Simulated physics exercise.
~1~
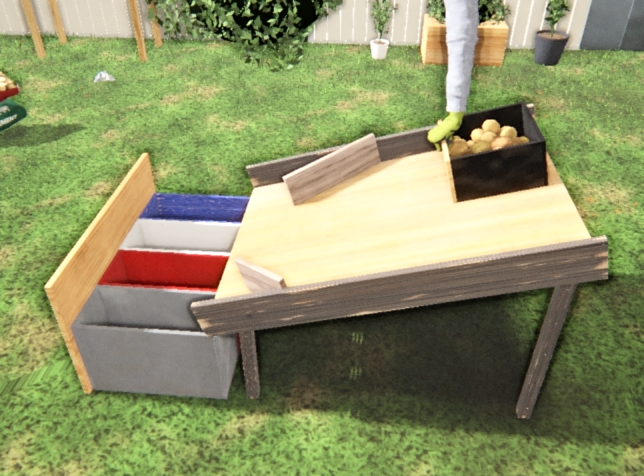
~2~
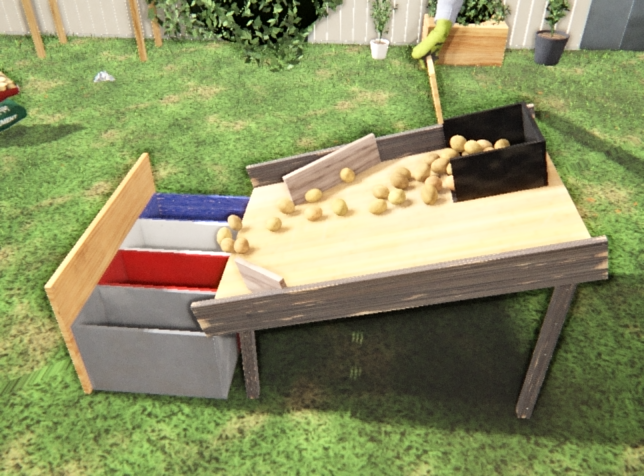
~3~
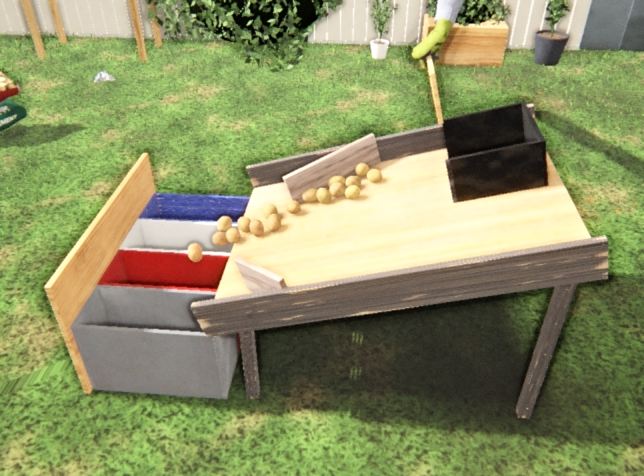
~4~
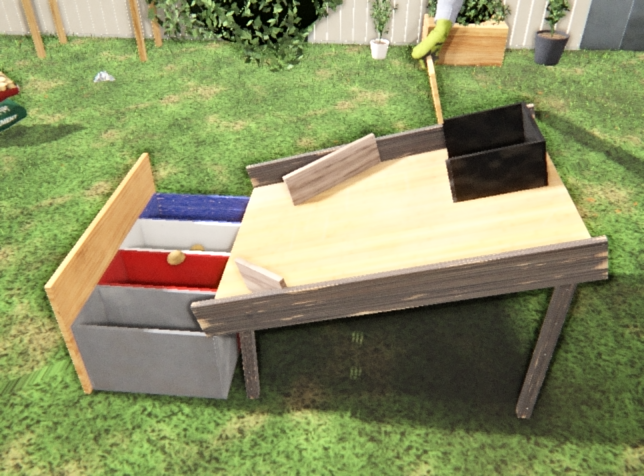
On a grassy lawn by a pale fence, seen from above, a sloping wooden table with dark side rails runs down leftward to a row of open bins, blue, white, red and grey. A black box of potatoes sits at its upper right, and two angled boards stand lower down. A gloved hand lifts a wooden gate beside the box and holds it up. Potatoes spill out, roll left down the table past the boards and drop off the lower edge toward the white and red bins. Finally the table is clear, with a potato still visible over the red bin.
